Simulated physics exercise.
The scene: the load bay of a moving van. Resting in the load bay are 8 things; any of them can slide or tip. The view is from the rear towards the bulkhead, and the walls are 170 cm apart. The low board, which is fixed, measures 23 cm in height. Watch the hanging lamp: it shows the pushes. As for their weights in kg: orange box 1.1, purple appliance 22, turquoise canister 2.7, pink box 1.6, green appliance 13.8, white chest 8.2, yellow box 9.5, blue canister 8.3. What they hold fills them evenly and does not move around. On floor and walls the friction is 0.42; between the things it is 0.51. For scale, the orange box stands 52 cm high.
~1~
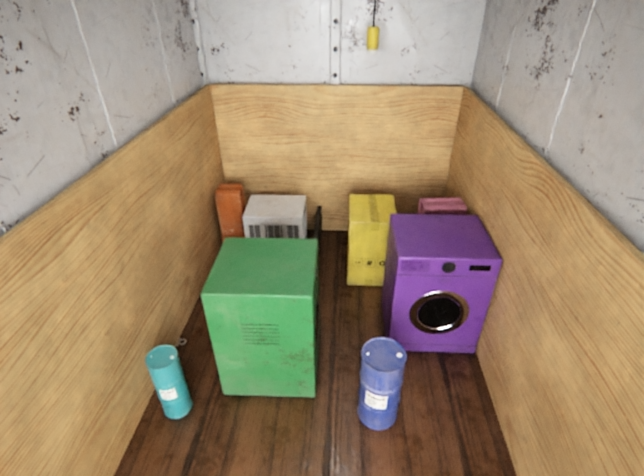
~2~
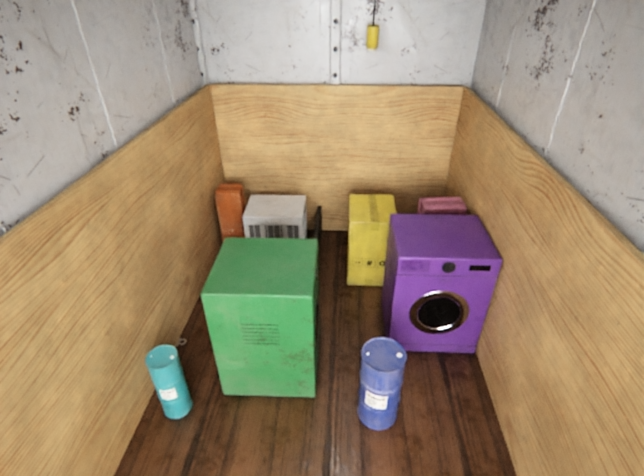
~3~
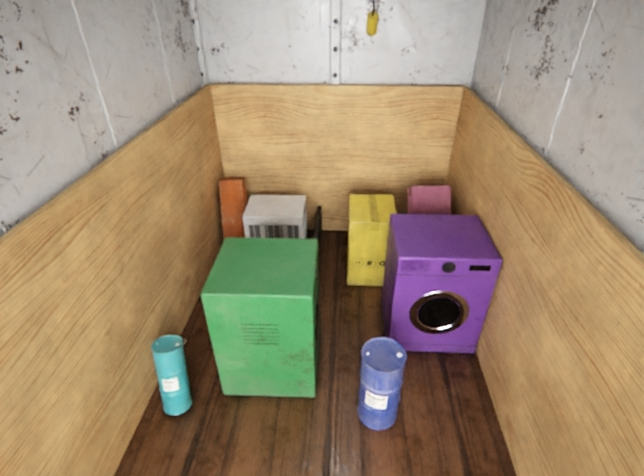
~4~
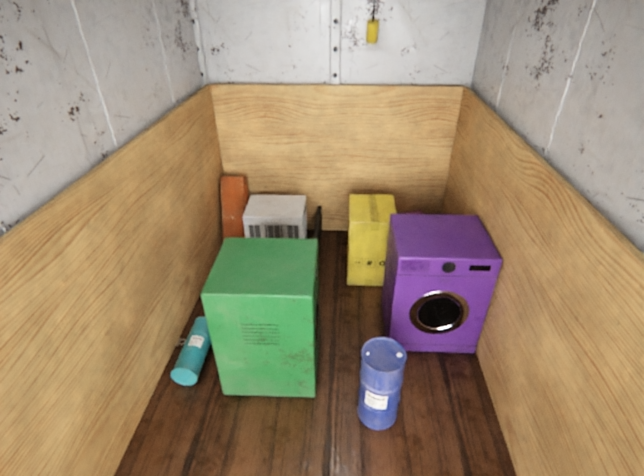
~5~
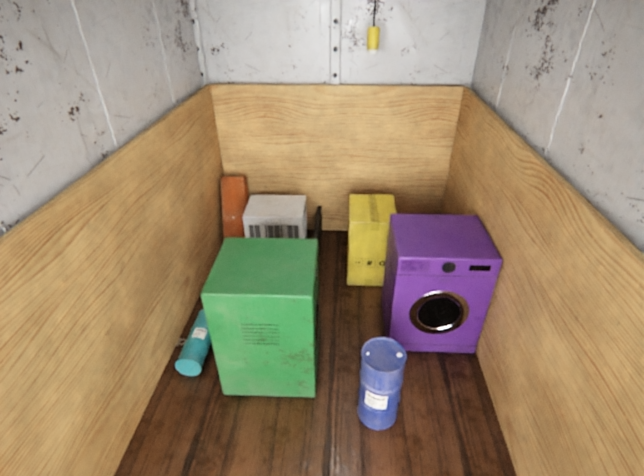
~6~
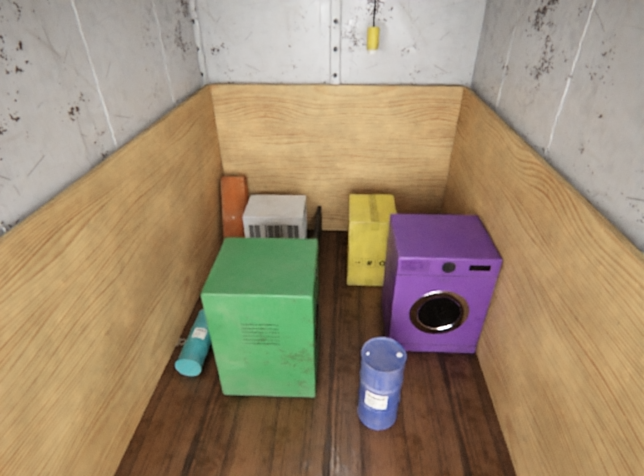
A turquoise canister stands at the left in a van's wood-lined load bay, viewed from the rear by a still camera. A green appliance, blue canister and purple washing machine stand nearer than the orange, white, yellow and pink boxes. As the hanging lamp sways, the orange box shifts slightly, the pink one rises then drops from view, and the turquoise canister tips over and slides partly behind the green appliance.
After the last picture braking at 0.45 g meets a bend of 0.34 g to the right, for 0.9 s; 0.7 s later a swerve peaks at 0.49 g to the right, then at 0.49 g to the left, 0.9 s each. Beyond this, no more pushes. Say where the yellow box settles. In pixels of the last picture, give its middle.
(389, 225).
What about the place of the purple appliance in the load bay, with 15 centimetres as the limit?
The purple appliance remains in place.
Then, 0.70 s on from there, push 0.45 g forwards, 0.34 g right; yellow box moved 11 cm near (379, 233); turquoise canister on its side; pink box on its side.
Then, 0.90 s on from there, push 0.18 g forwards, 0.14 g right; yellow box moved 21 cm near (387, 227); turquoise canister on its side; pink box on its side.
Then, 3.10 s on from there, push 0.44 g left; yellow box moved 25 cm near (390, 225); turquoise canister on its side; pink box on its side.
In the end, toppled in the load bay, turquoise canister and pink box; not toppled but over 15 cm from the start, green appliance, yellow box and blue canister; the other 3 under 15 cm from the start. In the last view, yellow box near (389, 225).
